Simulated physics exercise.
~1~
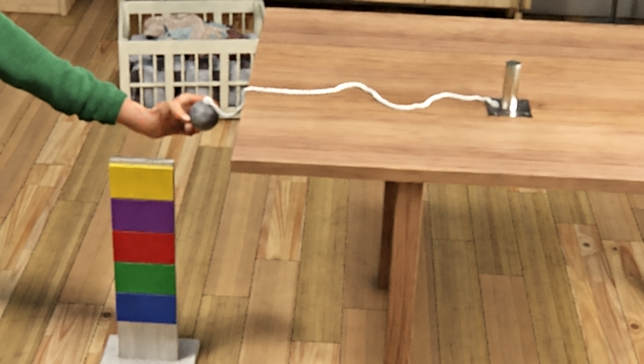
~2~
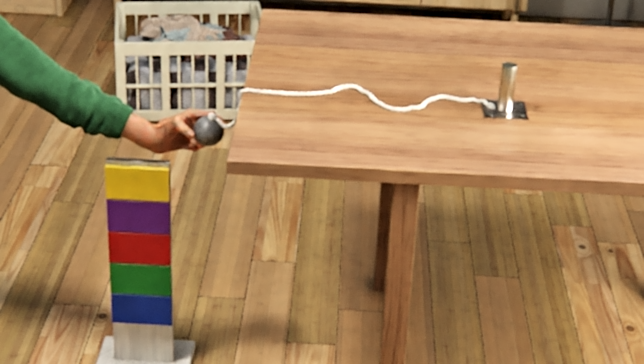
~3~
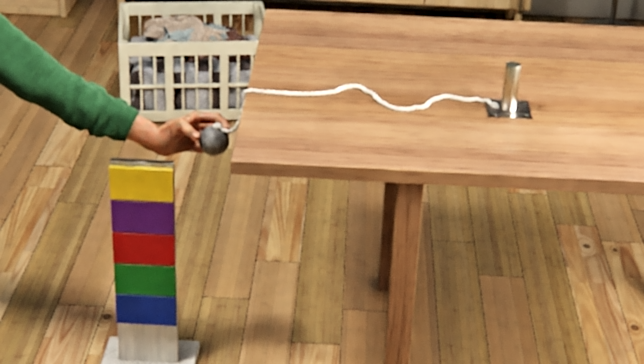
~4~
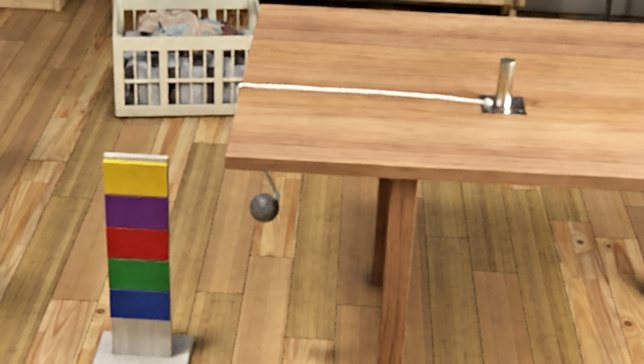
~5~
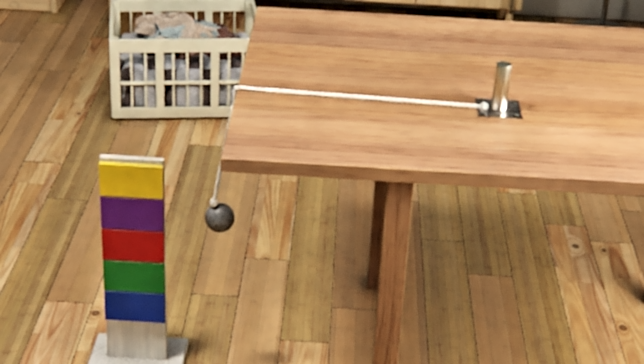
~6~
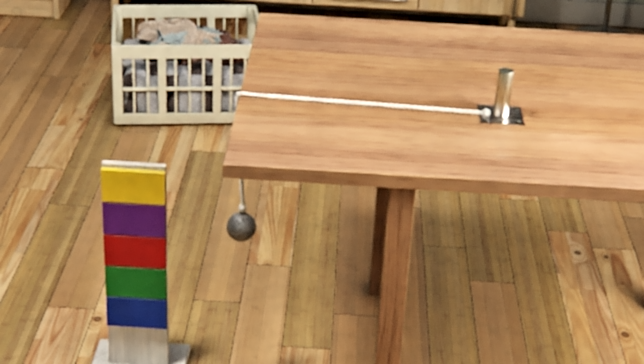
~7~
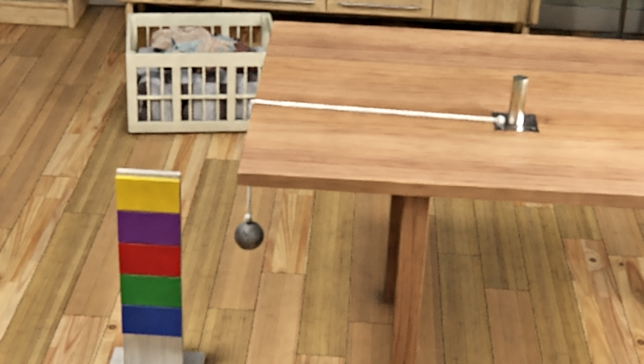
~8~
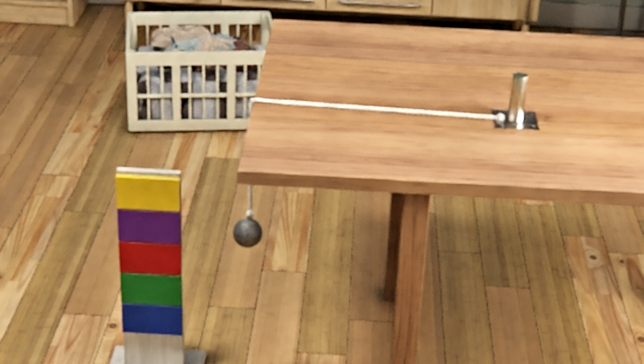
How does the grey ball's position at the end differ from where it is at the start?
At the start the grey ball is held in a hand above the coloured bands, near the table's left edge. At the end it hangs on the cord lower down and a little further right, below the table's edge and level with the purple band.
